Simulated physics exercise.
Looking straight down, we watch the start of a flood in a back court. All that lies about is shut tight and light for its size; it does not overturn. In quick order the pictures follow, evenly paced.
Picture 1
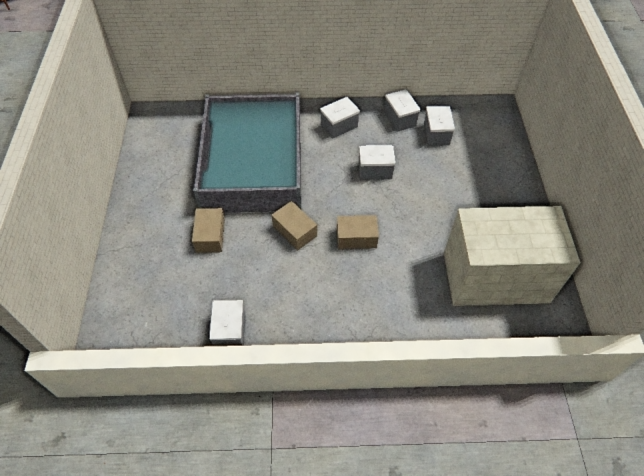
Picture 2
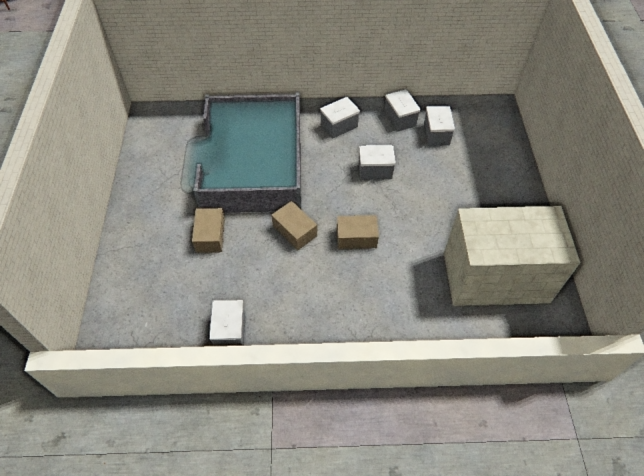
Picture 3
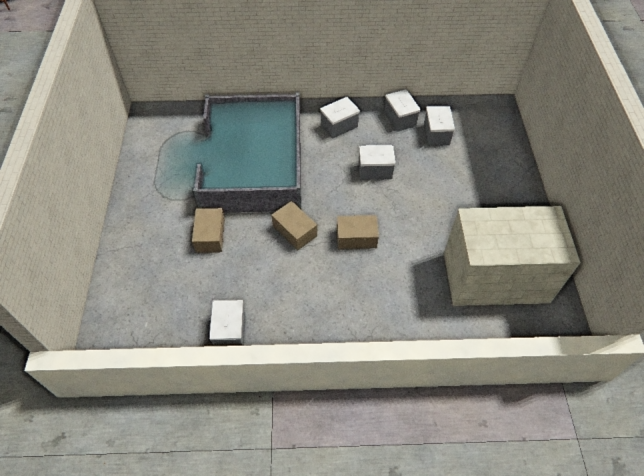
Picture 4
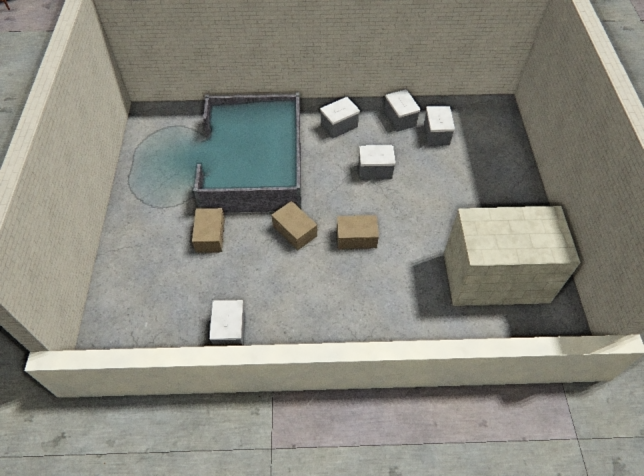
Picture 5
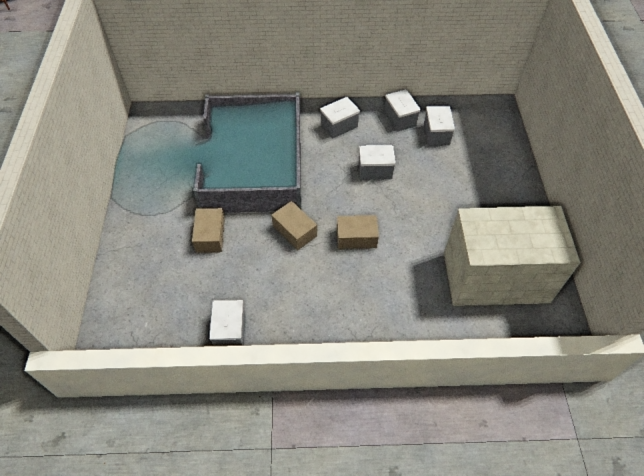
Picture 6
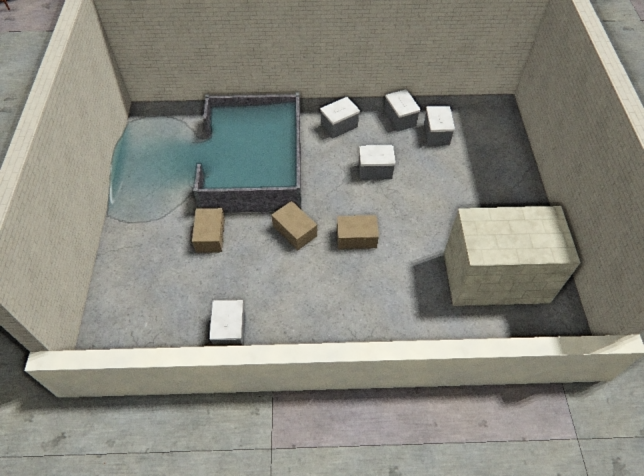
A walled court held a raised pool of teal water, with white and brown boxes sitting around it. The pool's left side opened and water spread across the floor to the left wall, while the boxes stayed still.
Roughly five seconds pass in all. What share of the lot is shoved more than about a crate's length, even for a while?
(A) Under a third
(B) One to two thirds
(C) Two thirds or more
(A) Under a third.
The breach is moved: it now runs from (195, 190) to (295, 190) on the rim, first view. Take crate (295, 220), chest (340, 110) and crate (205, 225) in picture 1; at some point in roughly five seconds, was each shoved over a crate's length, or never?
First covers that distance, second stays short of it, third covers that distance.
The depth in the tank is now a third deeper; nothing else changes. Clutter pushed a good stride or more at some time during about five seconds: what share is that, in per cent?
Something like 40 in a hundred of them.
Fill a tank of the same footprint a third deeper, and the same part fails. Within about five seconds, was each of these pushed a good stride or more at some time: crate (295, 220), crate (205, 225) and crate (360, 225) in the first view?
Taking them as listed - a shorter distance for the first, a shorter distance for the second, a shorter distance for the third.
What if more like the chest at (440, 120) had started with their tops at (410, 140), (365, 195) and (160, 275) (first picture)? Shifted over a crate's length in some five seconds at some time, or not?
The first sits tight, the second sits tight, the third travels far.
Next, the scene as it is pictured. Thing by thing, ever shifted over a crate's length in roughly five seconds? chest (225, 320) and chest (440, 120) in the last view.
First one: The full distance; second one: Below that mark.
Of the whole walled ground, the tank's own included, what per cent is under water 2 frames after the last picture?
15 %, give or take.
A moment on, 0 of 8 are well off their spots; 0 afloat.
Next, 0 of 8 are well off their spots; 0 afloat.
Later, 0 of 8 are well off their spots; 0 afloat.
In the end, 1 of 8 are well off their spots, and 1 have been at some point; 1 afloat.
